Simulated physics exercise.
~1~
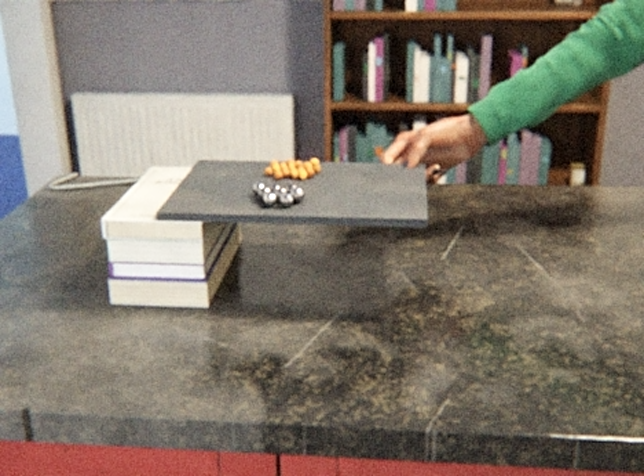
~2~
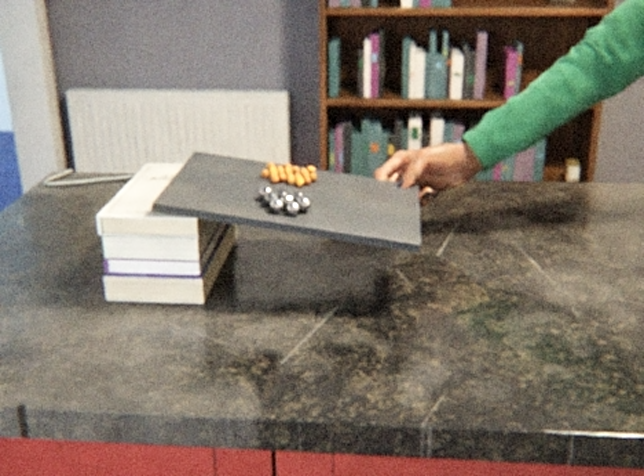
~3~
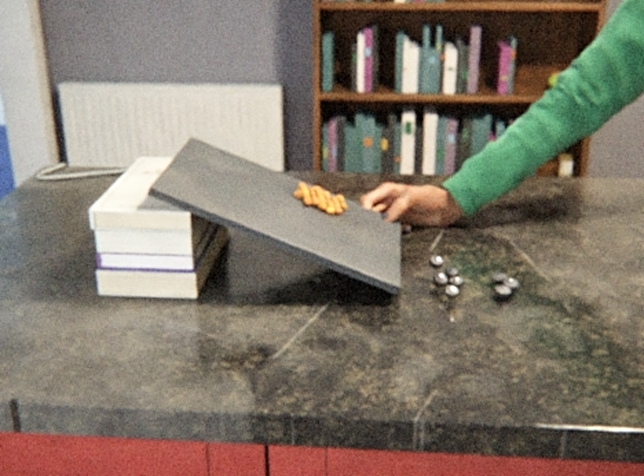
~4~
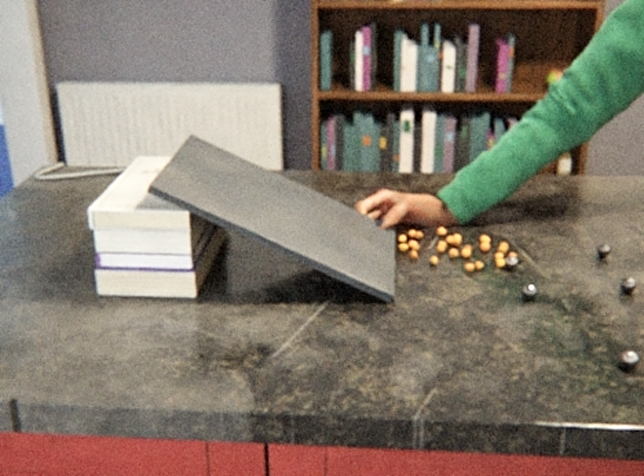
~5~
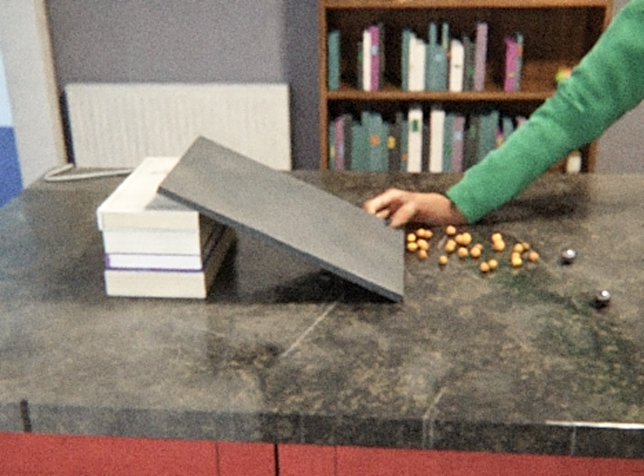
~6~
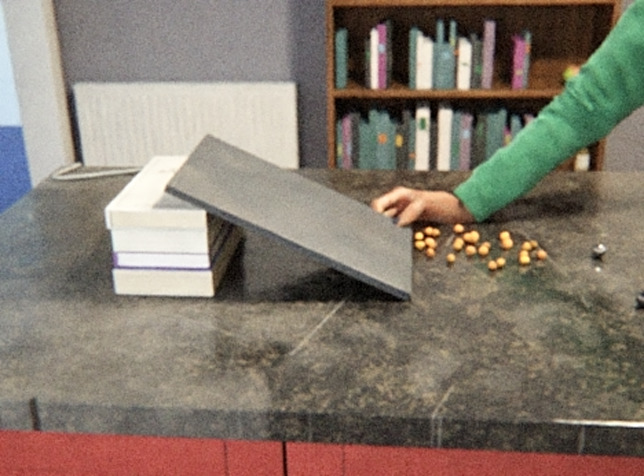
A dark board, one end propped on a stack of books and the other held by a hand in a green sleeve, carries a cluster of shiny silver balls in front of a cluster of orange pieces. The hand lowers the free end, and at first both clusters stay put. As the slope steepens, the silver balls roll off onto the counter while the orange ones remain. Once the board's end rests on the counter, the orange pieces have come down too and scatter near its foot. The silver balls travel farther right, some leaving view, and finish well ahead.
